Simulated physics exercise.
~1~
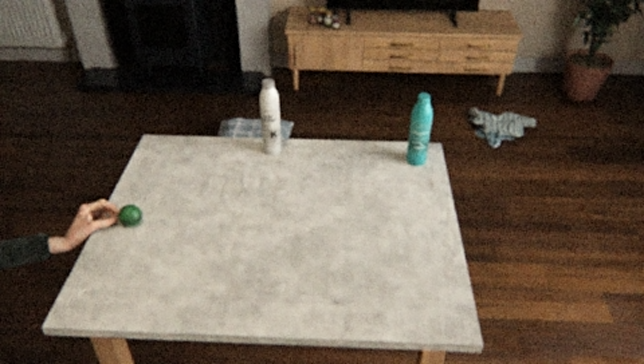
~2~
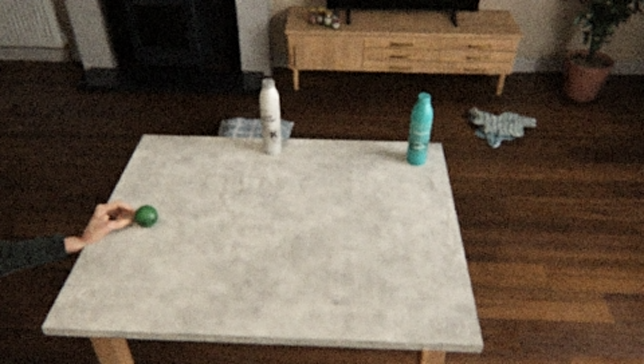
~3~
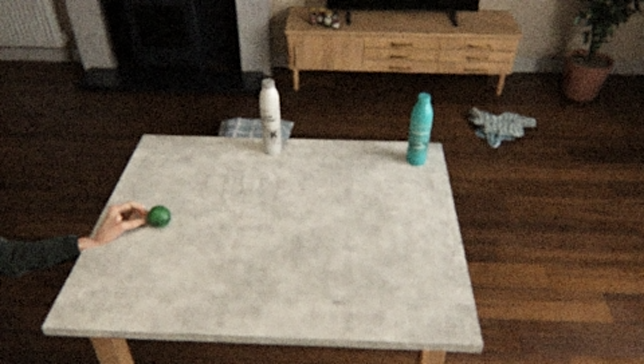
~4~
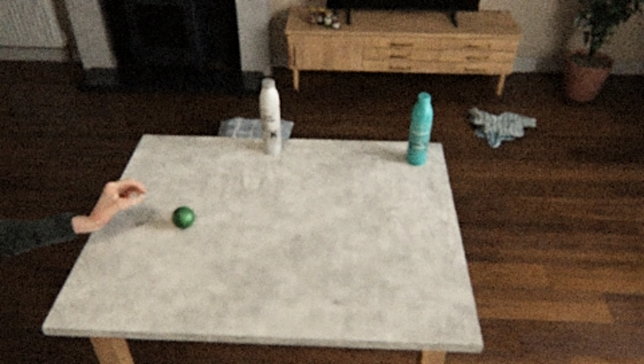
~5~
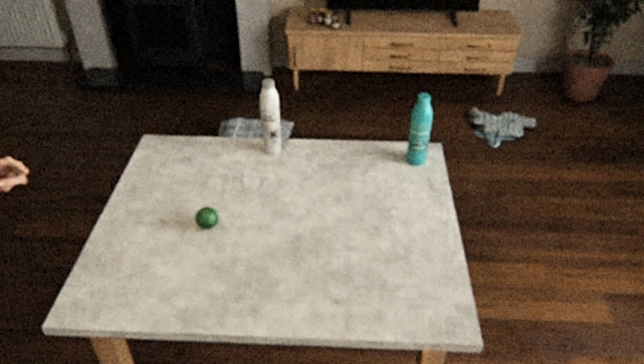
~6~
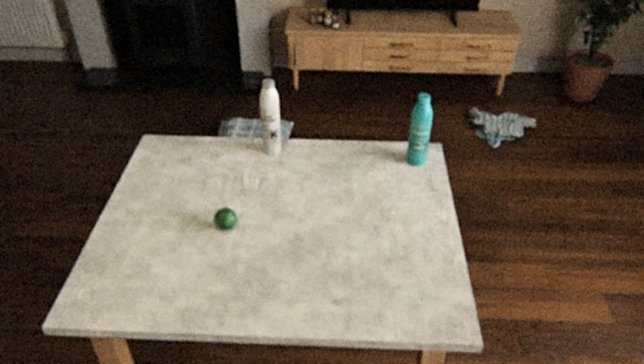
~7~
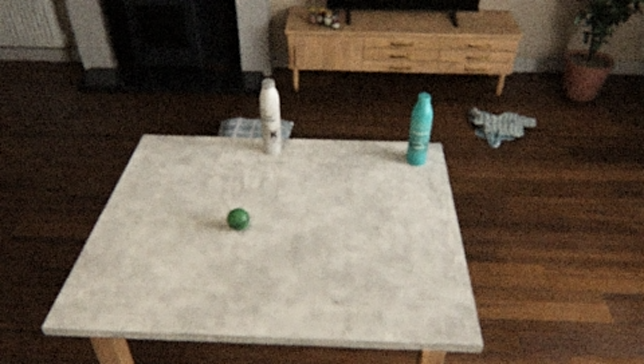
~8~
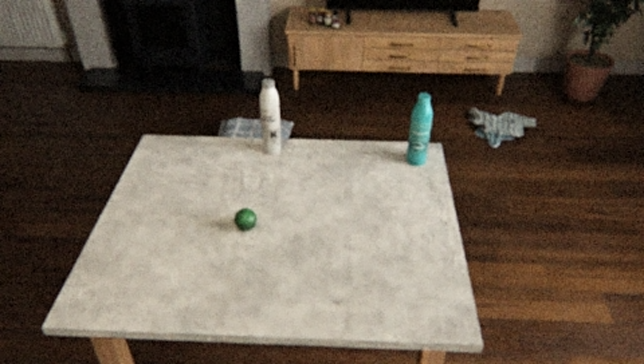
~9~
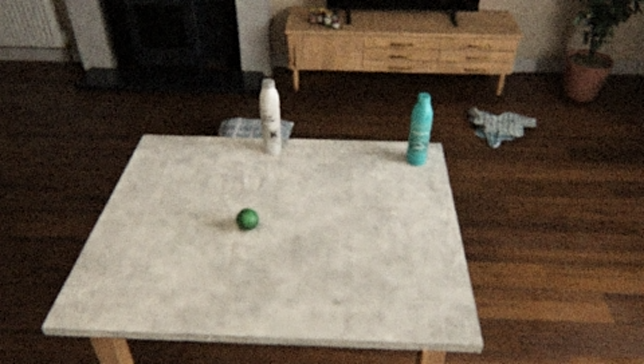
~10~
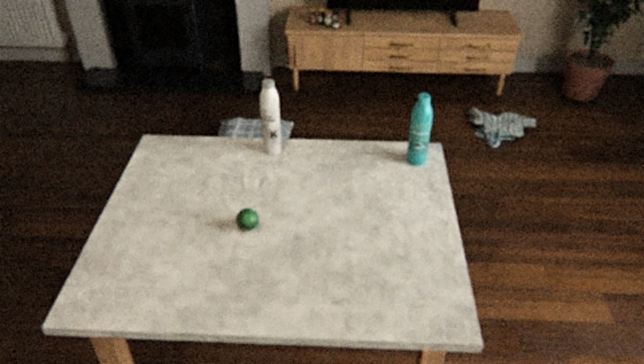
The clip shows a hand pushing a green ball rightward across a grey table that also holds a white bottle and a turquoise bottle. The hand lets go and withdraws, and the ball rolls on, slows and stops near the middle of the table, while both bottles stay still.
